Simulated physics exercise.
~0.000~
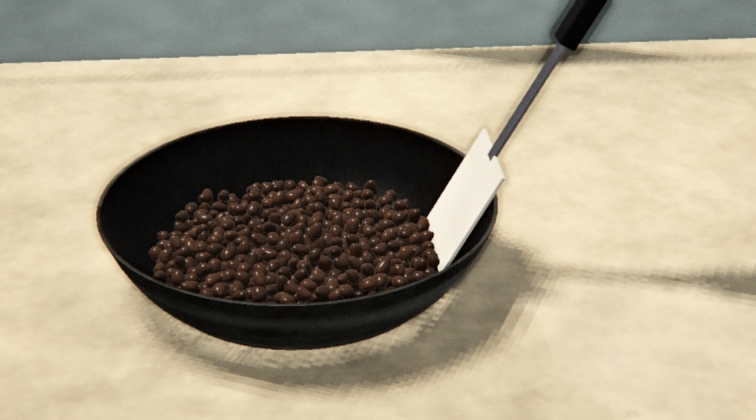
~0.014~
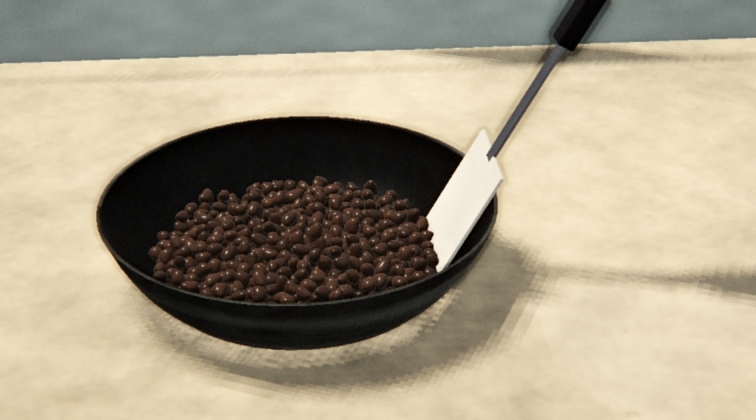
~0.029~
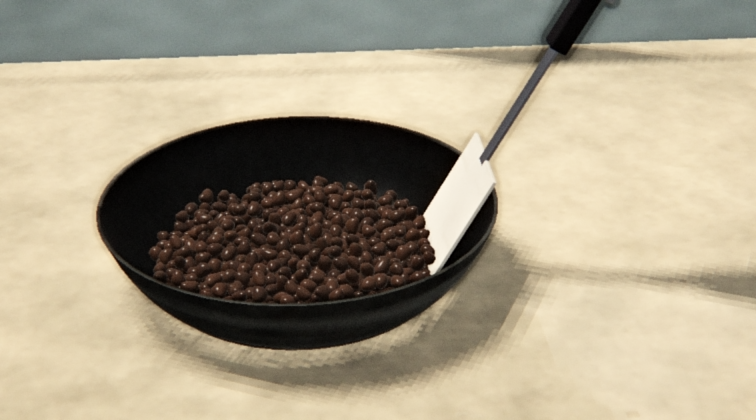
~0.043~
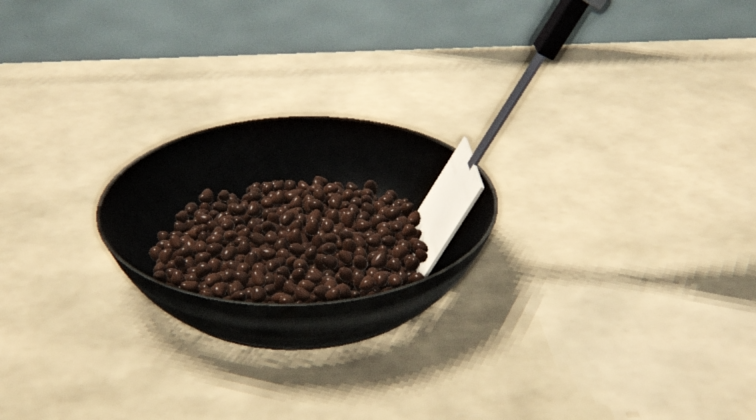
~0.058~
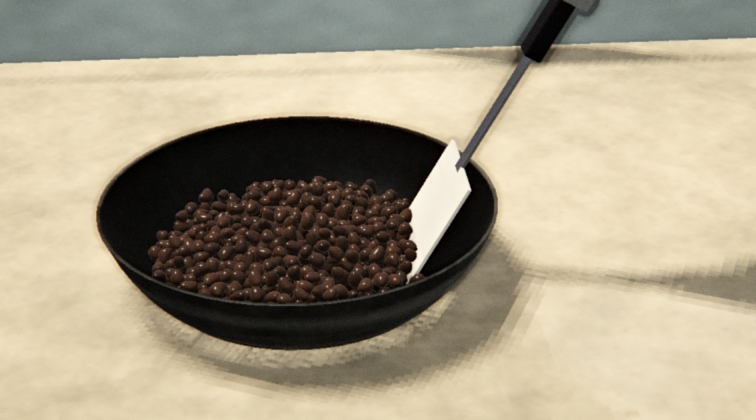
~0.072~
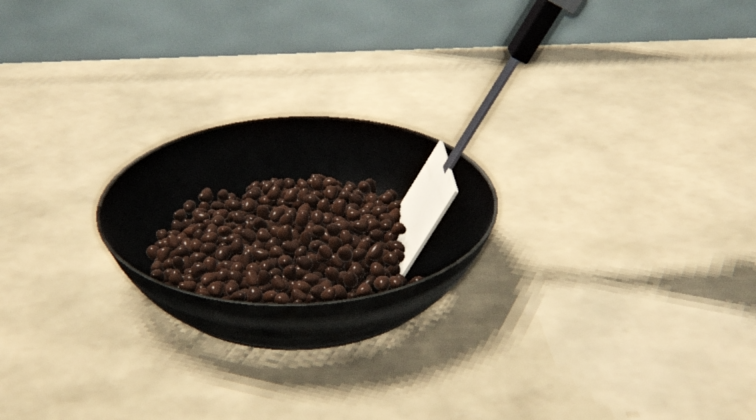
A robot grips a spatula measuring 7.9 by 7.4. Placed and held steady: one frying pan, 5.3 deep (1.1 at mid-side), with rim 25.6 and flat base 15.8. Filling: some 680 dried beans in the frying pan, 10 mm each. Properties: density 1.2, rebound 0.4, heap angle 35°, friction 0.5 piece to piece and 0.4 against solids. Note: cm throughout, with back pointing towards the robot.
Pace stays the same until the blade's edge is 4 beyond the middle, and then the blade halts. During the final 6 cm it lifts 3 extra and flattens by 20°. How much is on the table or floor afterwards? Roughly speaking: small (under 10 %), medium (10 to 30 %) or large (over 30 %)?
Roughly, small, under 10 %.
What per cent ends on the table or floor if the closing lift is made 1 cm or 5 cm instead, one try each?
It works out to some 0 per cent for the first setting and some 0 per cent for the second.
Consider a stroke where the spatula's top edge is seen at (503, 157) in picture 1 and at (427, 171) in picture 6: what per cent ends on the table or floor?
Roughly 0 percent ends up there.
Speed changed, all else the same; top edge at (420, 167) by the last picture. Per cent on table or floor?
Expect about 0 per cent there.
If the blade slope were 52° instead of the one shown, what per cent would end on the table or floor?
It would then be close to 0 %.
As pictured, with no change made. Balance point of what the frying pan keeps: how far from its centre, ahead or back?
Forward offset: Roughly 3.5 cm.
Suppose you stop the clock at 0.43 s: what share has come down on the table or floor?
My estimate is roughly 0 %.
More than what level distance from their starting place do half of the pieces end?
Around 3 cm, measured level.
By 0.13 s, sloping 61°, highest piece 4 above the table; 685 in the frying pan.
By 0.20 s, sloping 51°, highest piece 5 above the table; 685 in the frying pan.
By 0.43 s, sloping 41°, highest piece 5 above the table; 685 in the frying pan.
By 1.48 s, sloping 41°, highest piece 5 above the table; 685 in the frying pan.
Final count, 685 in the frying pan. That is 0 % on the table or floor.
